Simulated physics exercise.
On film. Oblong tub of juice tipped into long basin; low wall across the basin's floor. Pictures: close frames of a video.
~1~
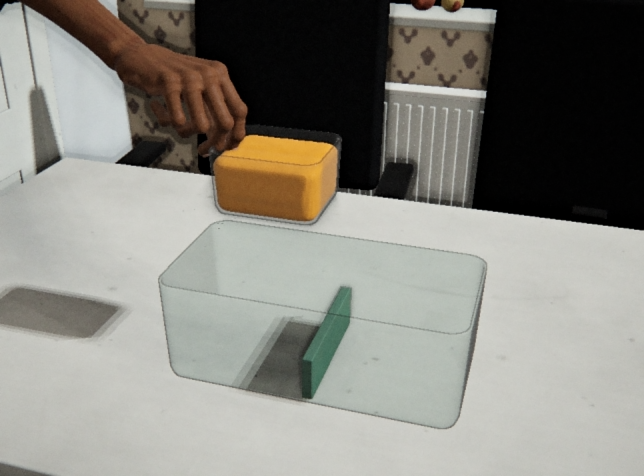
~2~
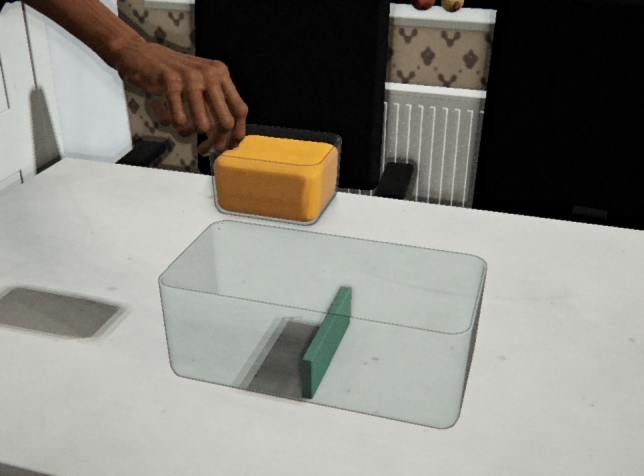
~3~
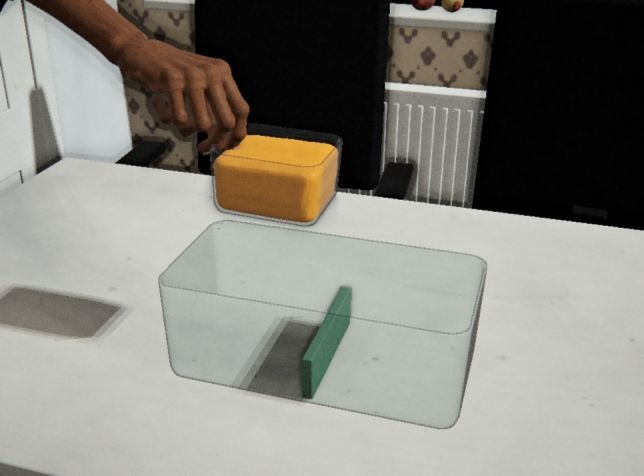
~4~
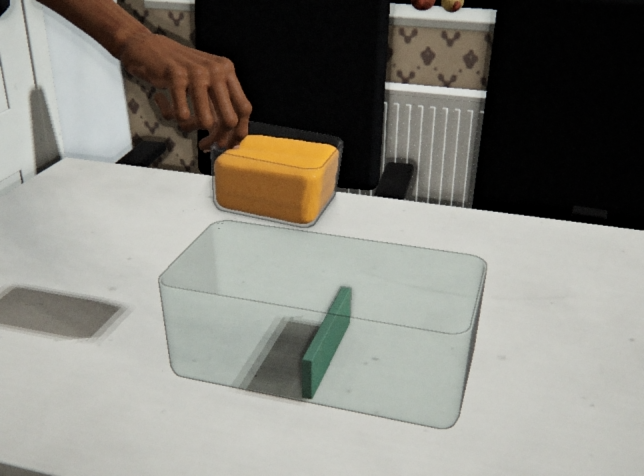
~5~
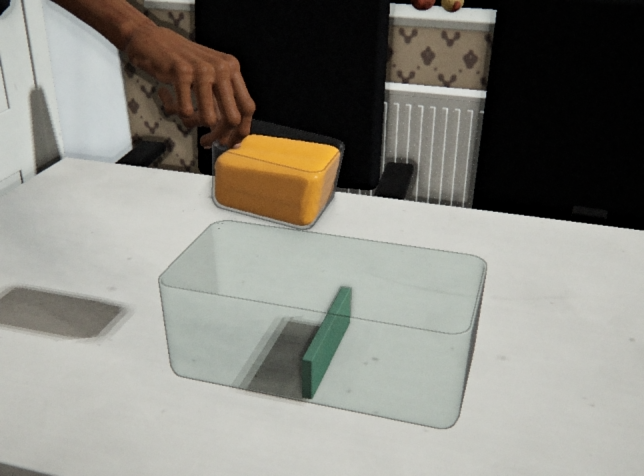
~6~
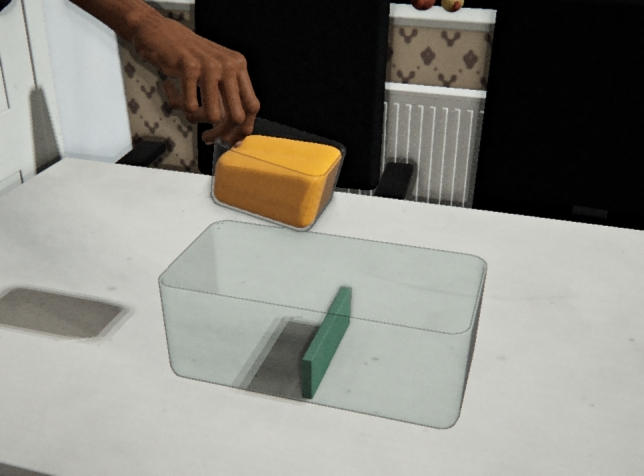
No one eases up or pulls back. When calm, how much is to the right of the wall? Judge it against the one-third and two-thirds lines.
It ends up above the two-thirds line.
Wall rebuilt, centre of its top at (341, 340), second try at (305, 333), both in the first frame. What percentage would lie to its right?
85 % then 95 %.
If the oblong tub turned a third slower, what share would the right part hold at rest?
It comes to some 95 per cent.
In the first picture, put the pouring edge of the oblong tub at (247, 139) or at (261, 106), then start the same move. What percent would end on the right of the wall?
Roughly 10 per cent, then roughly 55 per cent.
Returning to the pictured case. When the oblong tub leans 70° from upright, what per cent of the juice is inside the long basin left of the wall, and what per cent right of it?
The left part holds 0 percent and the right part 15 percent.
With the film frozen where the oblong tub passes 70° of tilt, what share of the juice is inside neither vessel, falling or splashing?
Near 35 parts in a hundred.
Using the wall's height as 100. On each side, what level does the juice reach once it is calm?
Roughly 0 left of the wall, roughly 40 right of it.
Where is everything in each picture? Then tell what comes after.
It leans 0°; its right rim is at (331, 152); the juice meets the walls at (229, 146) and (331, 158); the long basin's rim runs from (187, 250) to (479, 296); the wall's top is at (328, 322), in the first frame.
It leans 0°; its right rim is at (331, 153); the juice meets the walls at (229, 146) and (331, 158), in the second frame.
It leans 2°; its right rim is at (332, 154); the juice meets the walls at (229, 146) and (331, 158), in the third frame.
It leans 4°; its right rim is at (333, 156); the juice meets the walls at (231, 146) and (332, 160), in the fourth frame.
It leans 7°; its right rim is at (334, 160); the juice meets the walls at (231, 146) and (333, 160), in the fifth frame.
It leans 11°; its right rim is at (335, 164); the juice meets the walls at (232, 146) and (334, 161), in the sixth frame.
A moment on, the oblong tub is tipped part way and 50 per cent is still to pour, 0 is left of the wall and 17 right of it.
Next, the oblong tub is tipped right over and 9 per cent is still to pour, 2 is left of the wall and 83 right of it.
Then the oblong tub is tipped right over and 0 per cent is still to pour, 3 is left of the wall and 95 right of it.
Later the oblong tub is tipped right over and 0 per cent is still to pour, 3 is left of the wall and 96 right of it.
Finally, 3 per cent lies left of the wall, 96 right of it and 1 outside.
